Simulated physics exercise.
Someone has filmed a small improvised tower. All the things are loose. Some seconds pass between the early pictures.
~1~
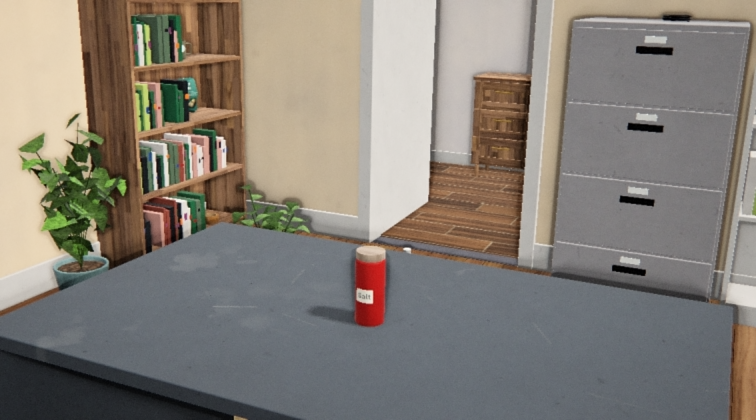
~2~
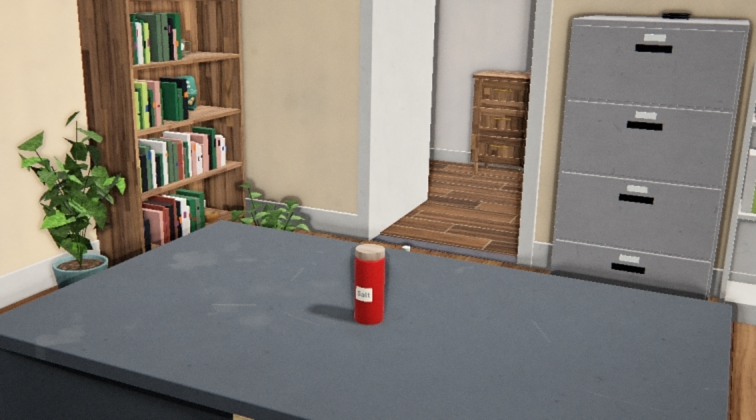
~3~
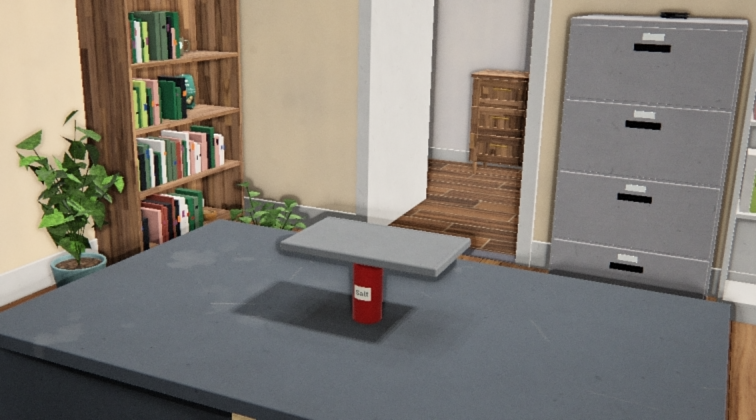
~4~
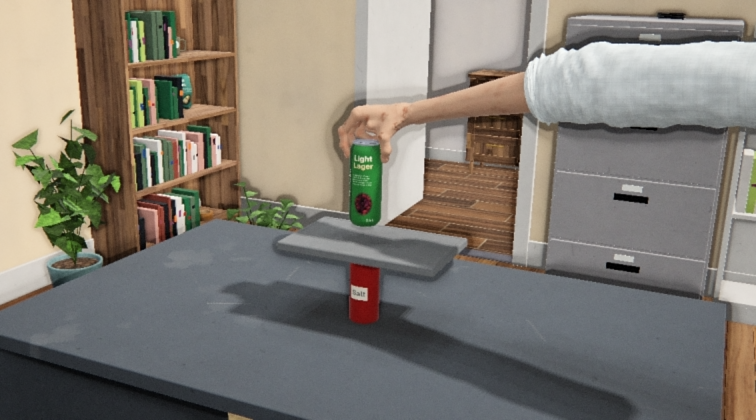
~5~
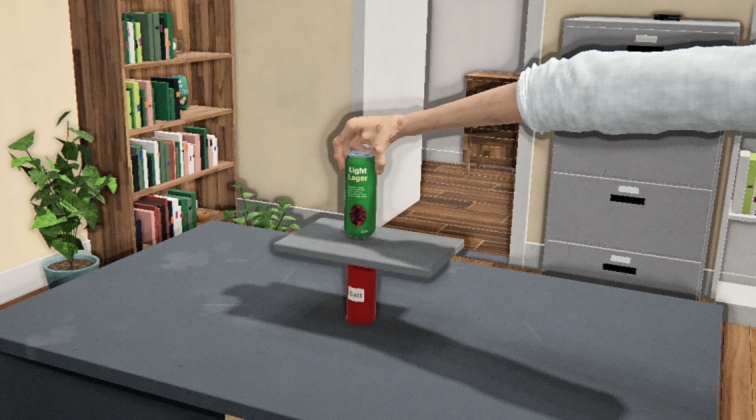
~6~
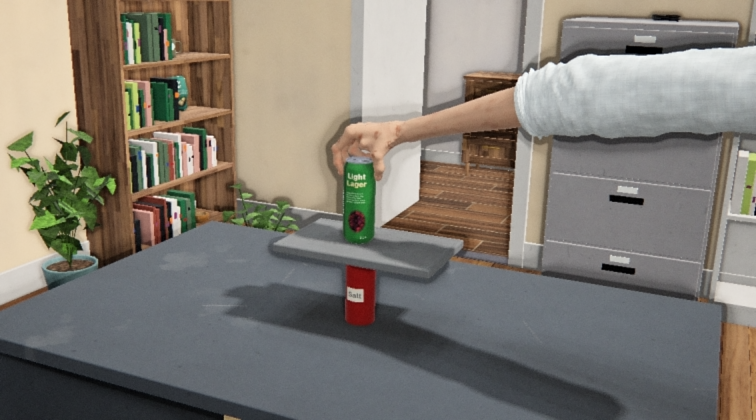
The footage shows a red salt container standing on a dark table, then a grey slab resting across its top, after which a hand reaches in from the right and lowers a green Light Lager can onto the slab.
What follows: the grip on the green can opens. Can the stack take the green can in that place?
Here the stack keeps its balance.
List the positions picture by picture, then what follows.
In the first picture, the last thing is not in view yet.
In the second picture, the last thing is not in view yet.
In the third picture, the last thing is not in view yet; grey lid (377, 244).
In the fourth picture, on its way; green can (366, 183); grey lid (373, 244).
In the fifth picture, on its way; green can (360, 194); grey lid (370, 245).
In the sixth picture, in place under the hand; green can (359, 201); grey lid (369, 246).
Then, 0.20 s on from there, no change.
Then, 0.40 s on from there, green can resting near (359, 201).
In the end, all 3 unmoved. At the end, from the last picture's camera, green can near (359, 201). The stack holds.
